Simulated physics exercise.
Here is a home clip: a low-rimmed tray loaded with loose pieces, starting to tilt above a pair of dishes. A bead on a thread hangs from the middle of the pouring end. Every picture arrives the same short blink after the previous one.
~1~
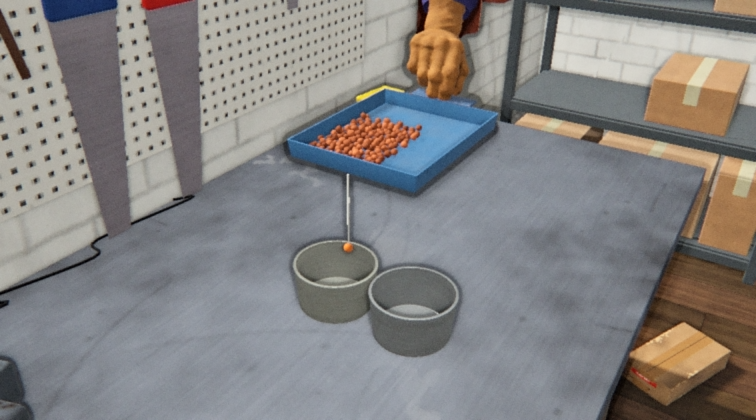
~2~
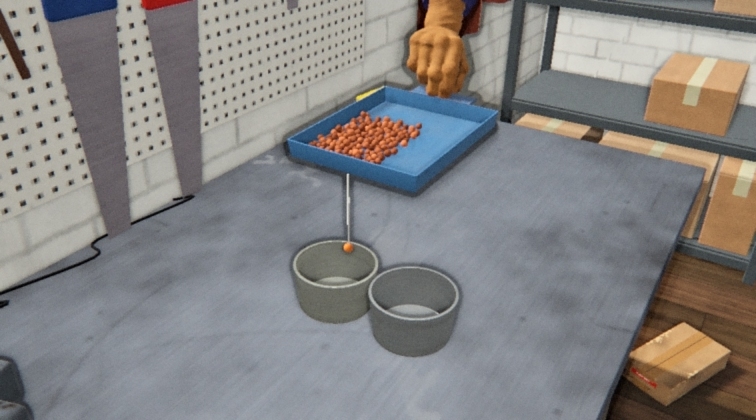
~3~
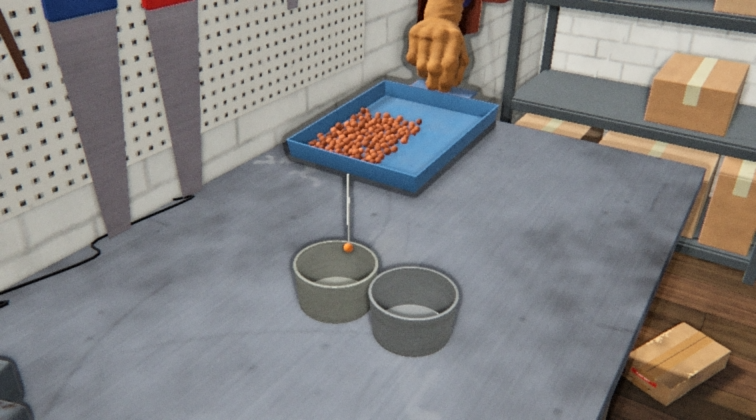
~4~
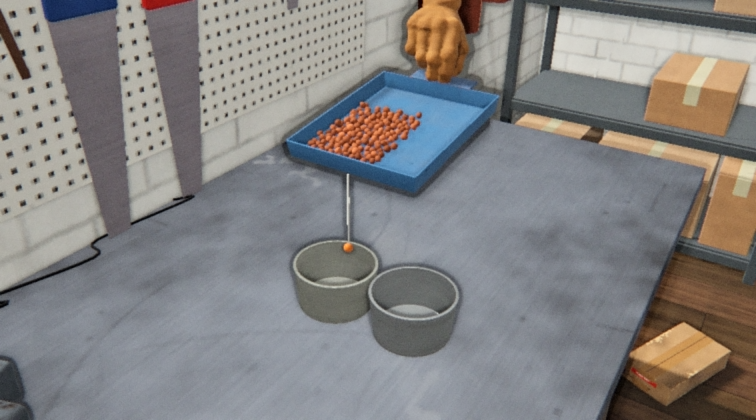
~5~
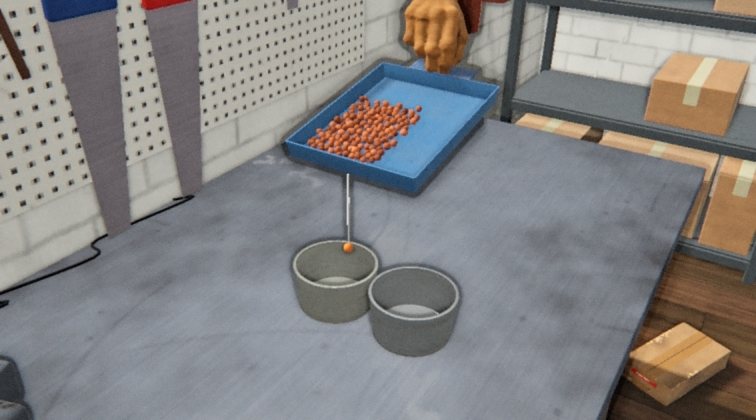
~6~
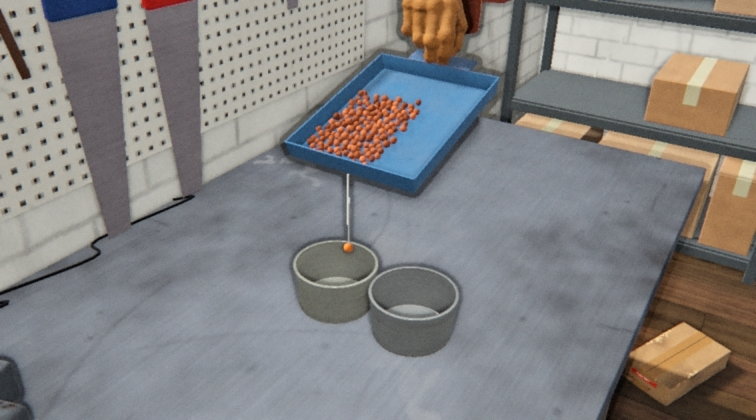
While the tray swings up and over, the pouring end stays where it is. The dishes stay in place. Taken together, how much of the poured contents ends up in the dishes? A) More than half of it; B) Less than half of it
(B) Less than half of it.
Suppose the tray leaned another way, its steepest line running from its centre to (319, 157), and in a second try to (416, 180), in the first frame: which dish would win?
First place: The dish to the left; second place: The dish to the right.
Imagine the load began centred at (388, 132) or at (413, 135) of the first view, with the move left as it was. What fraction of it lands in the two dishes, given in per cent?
It would be about 30 per cent for the first and about 40 per cent for the second.
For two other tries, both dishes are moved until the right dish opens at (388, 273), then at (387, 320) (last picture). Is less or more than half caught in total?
The pair would catch the lesser share the first time and the greater share the second time.
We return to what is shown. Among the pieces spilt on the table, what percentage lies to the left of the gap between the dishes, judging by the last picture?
Reading: Around 100 %.
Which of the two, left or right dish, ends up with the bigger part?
Pick: The one placed left.
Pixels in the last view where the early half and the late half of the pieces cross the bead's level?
The opening half passes (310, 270), the closing half (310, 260).
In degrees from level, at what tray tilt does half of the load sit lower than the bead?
Angle: Close to 110°.
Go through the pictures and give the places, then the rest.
The first picture shows corners of the pouring end (291, 139) and (415, 174), level; middle of the load (361, 141), clay pellets; left dish (312, 299); right dish (391, 331); bead on its thread (348, 248).
The second picture shows corners of the pouring end (291, 139) and (415, 174), level; middle of the load (361, 141).
The third picture shows corners of the pouring end (290, 139) and (415, 175), tipped barely, level across its low end; middle of the load (361, 139).
The fourth picture shows corners of the pouring end (290, 140) and (414, 175), tipped a little, level across its low end; middle of the load (360, 135).
The fifth picture shows corners of the pouring end (289, 140) and (413, 176), tipped a little, level across its low end; middle of the load (360, 132).
The sixth picture shows corners of the pouring end (288, 141) and (413, 177), tipped a little, level across its low end; middle of the load (359, 129); left dish (312, 299); right dish (391, 331).
Just after the last frame, tray tipped steeply; every one on the tray.
A moment on, tray tipped right over; every one on the tray.
Further on, tray tipped past a quarter turn; about a tenth in the right dish; roughly a third in the left dish; roughly two thirds outside both.
When it is over, tray tipped past a quarter turn; about a tenth in the right dish; roughly a third in the left dish; roughly two thirds outside both.
